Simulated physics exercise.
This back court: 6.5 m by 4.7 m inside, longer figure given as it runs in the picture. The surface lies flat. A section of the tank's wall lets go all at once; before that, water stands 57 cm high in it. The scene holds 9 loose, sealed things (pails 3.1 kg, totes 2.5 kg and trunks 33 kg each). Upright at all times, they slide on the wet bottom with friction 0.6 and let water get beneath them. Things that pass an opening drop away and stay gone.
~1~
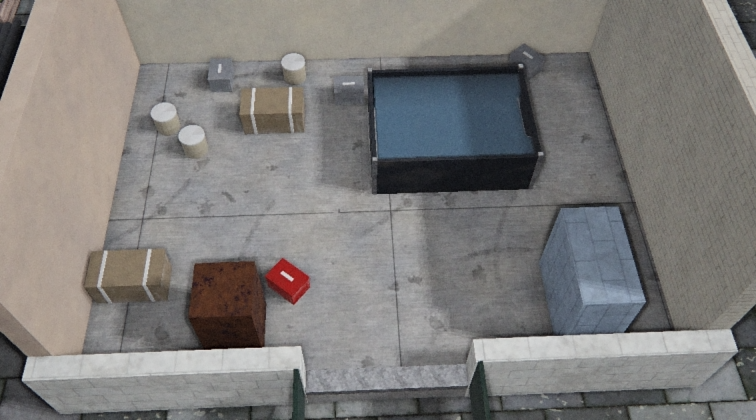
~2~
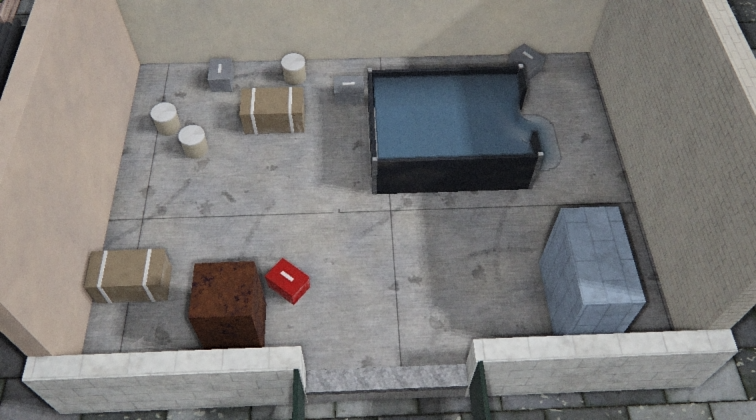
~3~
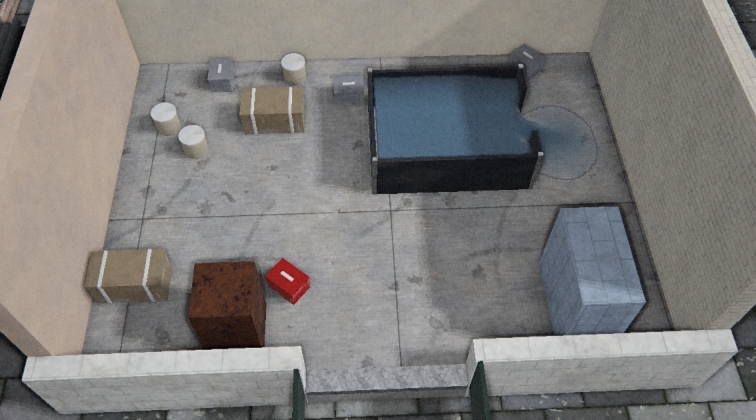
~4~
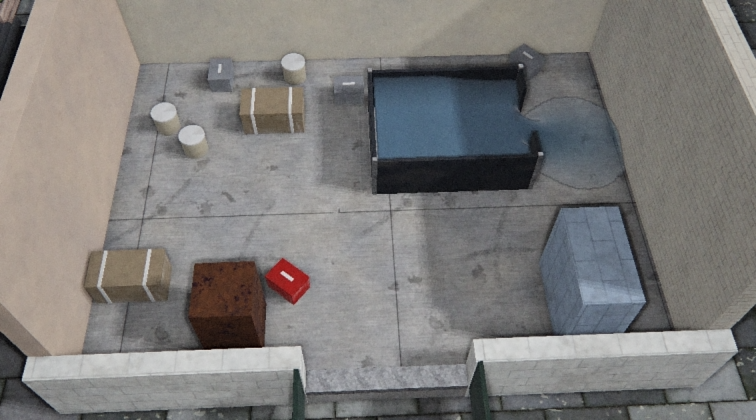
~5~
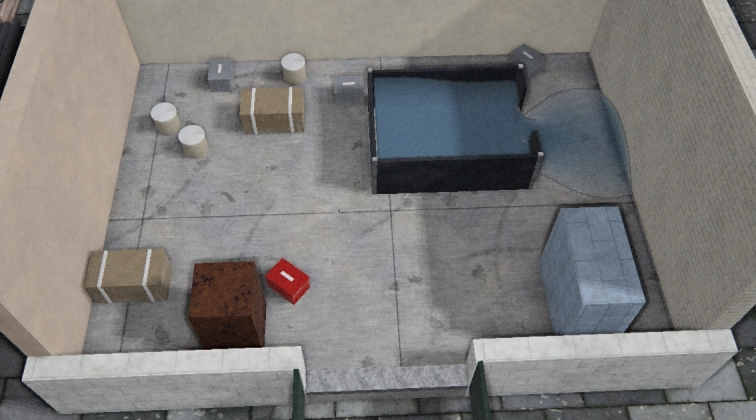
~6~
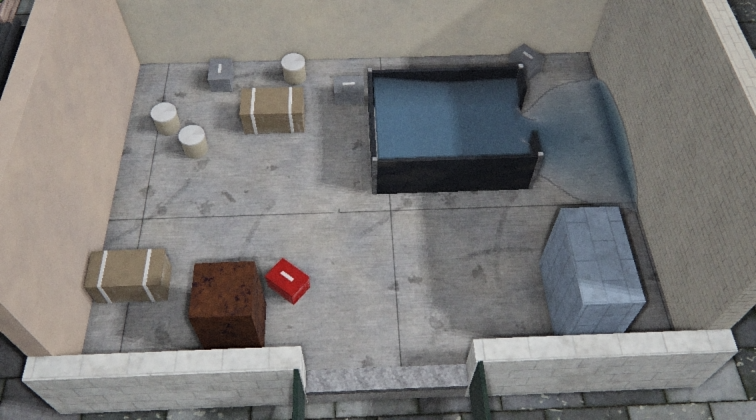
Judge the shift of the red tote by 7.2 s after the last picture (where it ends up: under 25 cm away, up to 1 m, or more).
Outcome: A short move.
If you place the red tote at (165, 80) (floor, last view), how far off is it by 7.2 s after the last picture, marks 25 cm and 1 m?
Well, it is shoved a long way.
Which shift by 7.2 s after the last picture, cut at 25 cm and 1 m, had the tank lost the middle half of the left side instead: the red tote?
I'd say the red tote gets swept off.
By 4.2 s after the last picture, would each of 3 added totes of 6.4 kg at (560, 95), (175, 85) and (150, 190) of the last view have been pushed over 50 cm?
First beyond, then within, then within.
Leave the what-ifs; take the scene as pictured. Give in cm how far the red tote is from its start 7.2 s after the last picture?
Some 40 cm, give or take.
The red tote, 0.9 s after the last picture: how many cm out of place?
Displacement by then near 0 cm.
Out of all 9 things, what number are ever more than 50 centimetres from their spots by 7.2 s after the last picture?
Tally: 5.
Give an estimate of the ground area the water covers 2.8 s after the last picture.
About 15 m2 is covered.
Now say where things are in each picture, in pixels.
The red tote at (287, 276) rests on the ground; 2.7 m2 under water; 0 of 9 have shifted, in the first picture.
The red tote at (287, 276) rests on the ground; water covers 3.1 m2; 0 of 9 have shifted, in the second picture.
The red tote at (287, 276), on the bottom; 3.6 m2 under water; 0 of 9 have shifted, in the third picture.
The red tote at (287, 276), on the bottom; 4.2 m2 under water; 0 of 9 have shifted, in the fourth picture.
The red tote at (287, 276), on the bottom; water covers 4.6 m2; 0 of 9 have shifted, in the fifth picture.
The red tote at (287, 276), on the bottom; 4.8 m2 under water; 0 of 9 have shifted, in the sixth picture.
Then, 0.9 s after the last picture the red tote is near (287, 276), 0.0 m from its start, aground; 0 of 9 are out; 0 afloat.
Then, 2.8 s after the last picture the red tote is near (287, 276), 0.0 m from its start, aground; 0 of 9 are out; 2 afloat.
Then, 4.8 s after the last picture the red tote is near (287, 276), 0.0 m from its start, aground; 0 of 9 are out; 4 afloat.
Then, 7.2 s after the last picture the red tote is near (251, 279), 0.4 m from its start, afloat; 0 of 9 are out; 7 afloat.
